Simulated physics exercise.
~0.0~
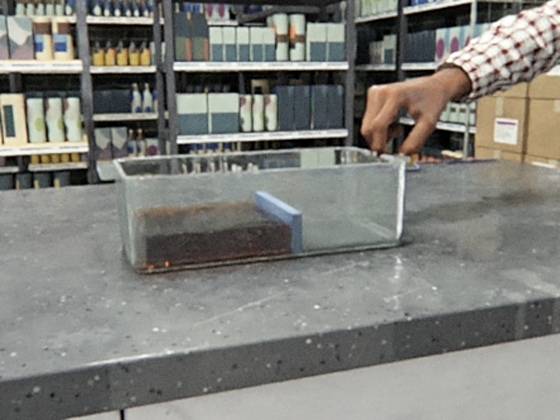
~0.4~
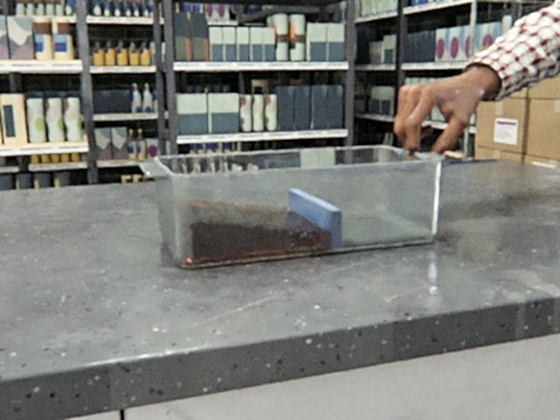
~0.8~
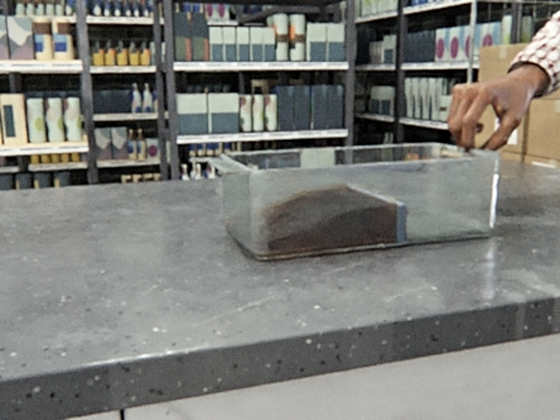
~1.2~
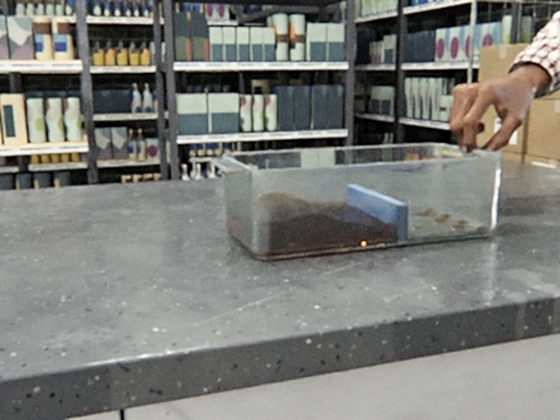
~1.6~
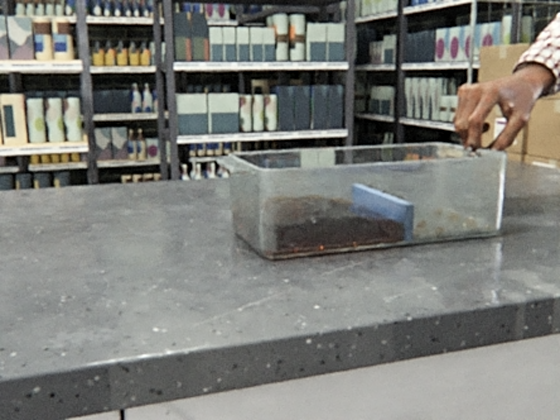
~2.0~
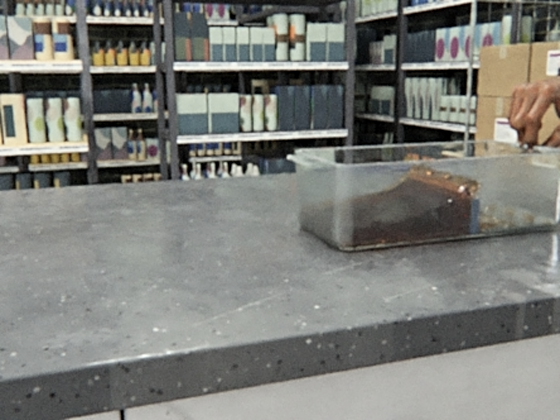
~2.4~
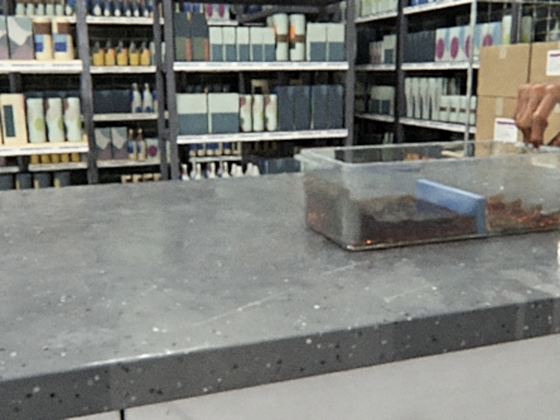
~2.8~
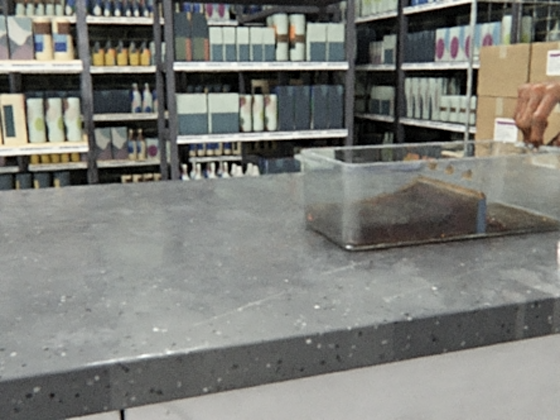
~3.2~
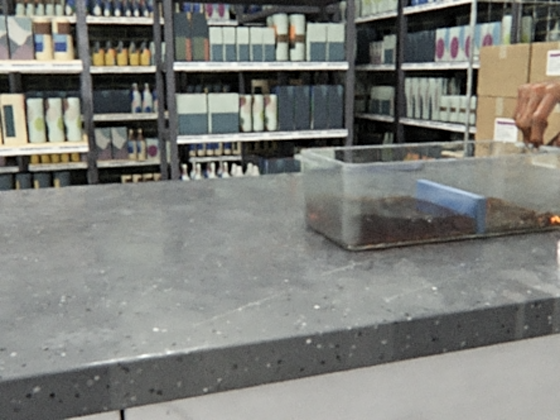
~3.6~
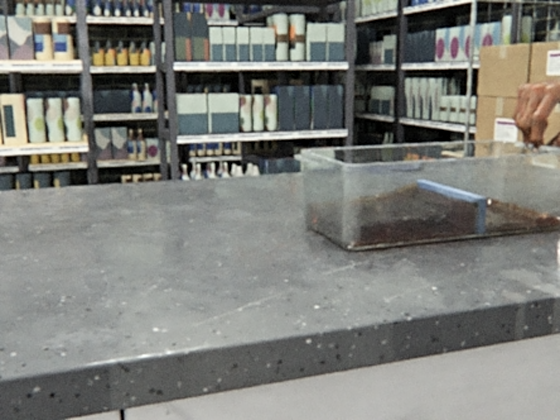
In the video, a hand draws a clear box with dark brown tea left of its blue divider rightwards across a speckled grey counter in two pulls; the tea sloshes, some crosses the divider, and the box stops at the right edge of view with tea on both sides.
